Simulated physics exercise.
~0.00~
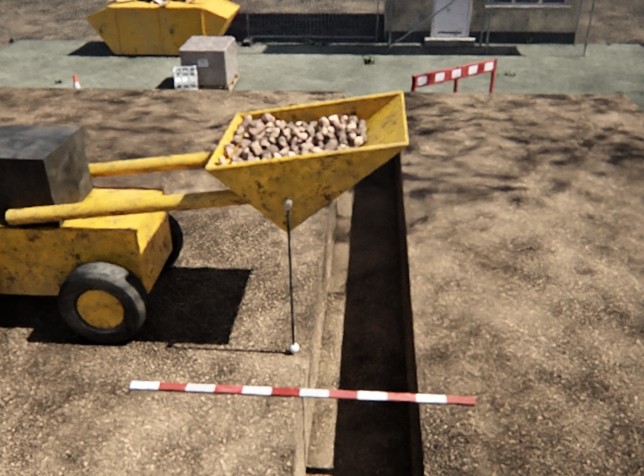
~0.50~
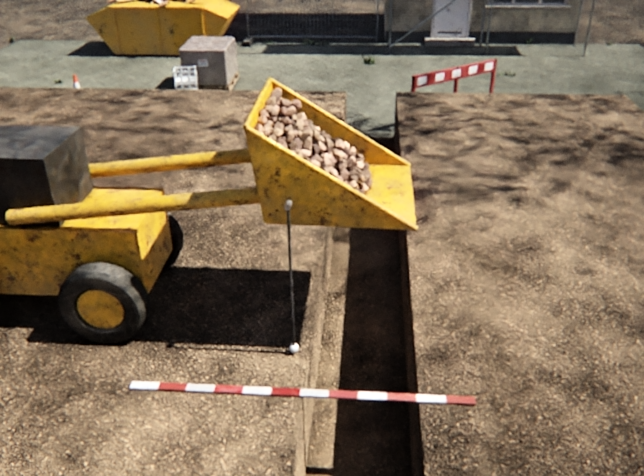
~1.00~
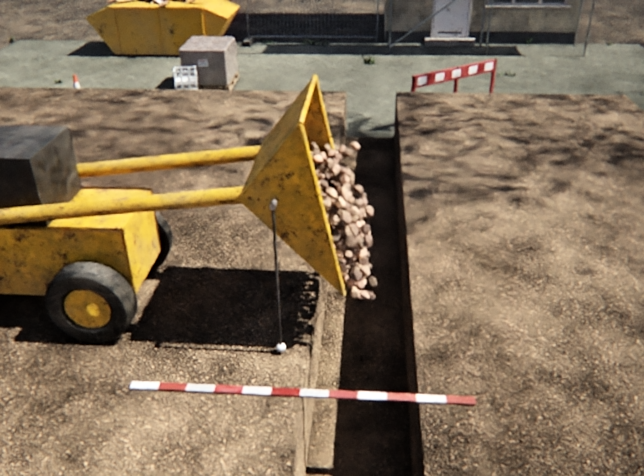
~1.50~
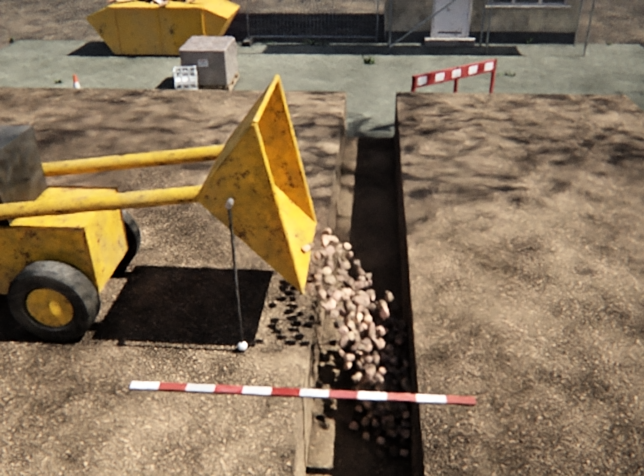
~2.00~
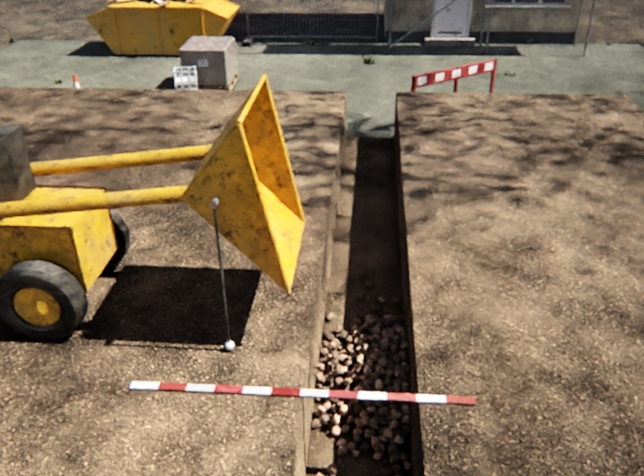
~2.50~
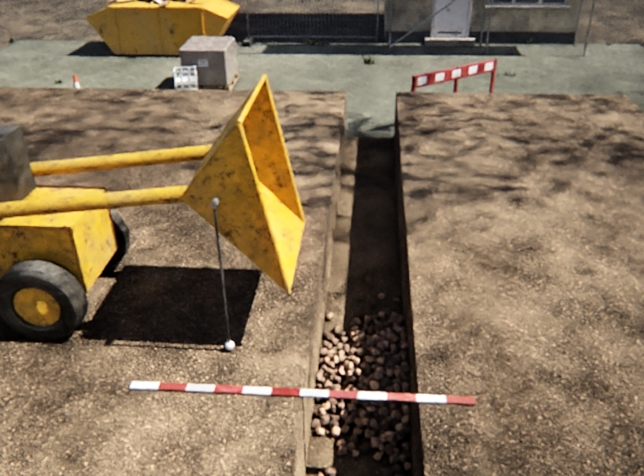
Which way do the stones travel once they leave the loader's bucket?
The stones move down, falling from the tipped bucket into the trench.
